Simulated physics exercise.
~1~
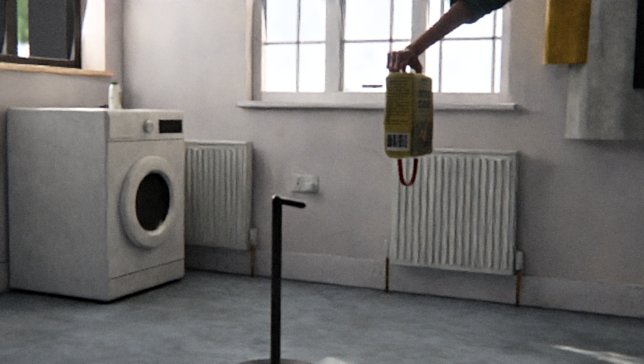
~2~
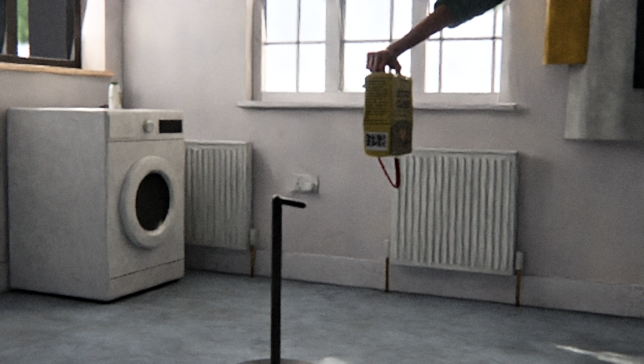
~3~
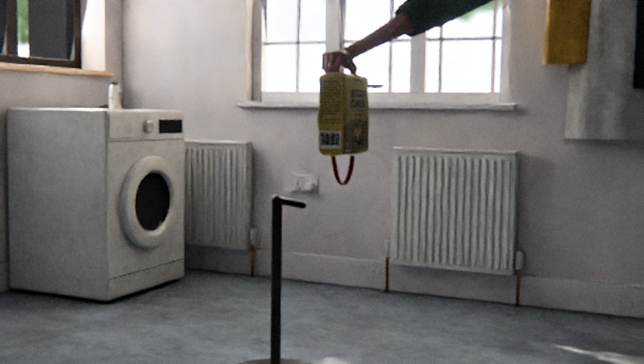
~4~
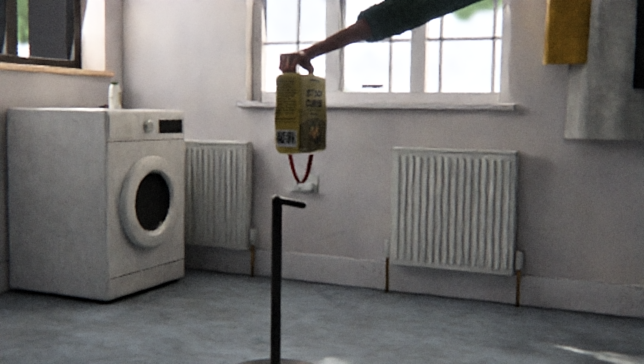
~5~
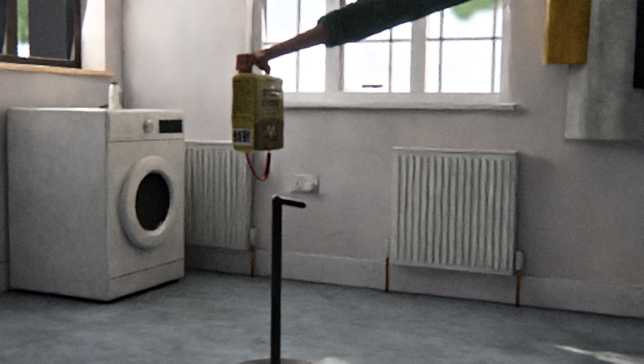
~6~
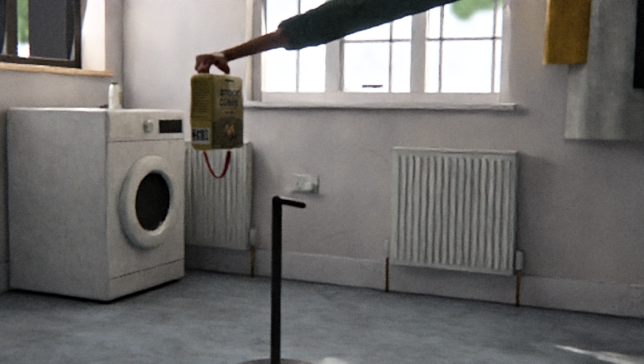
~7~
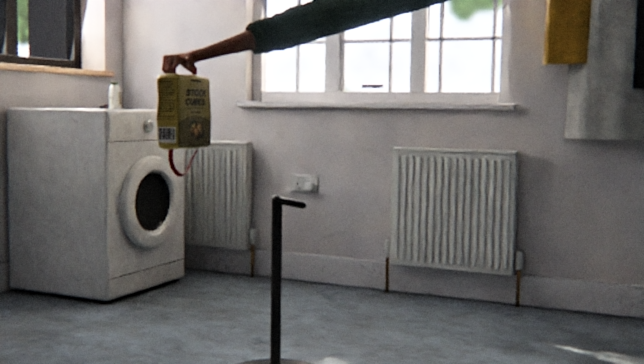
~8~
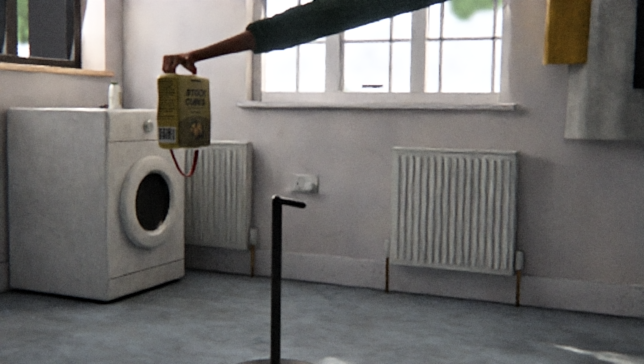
A yellow sack with a dangling red loop is carried left by hand, clearing a short hooked post.
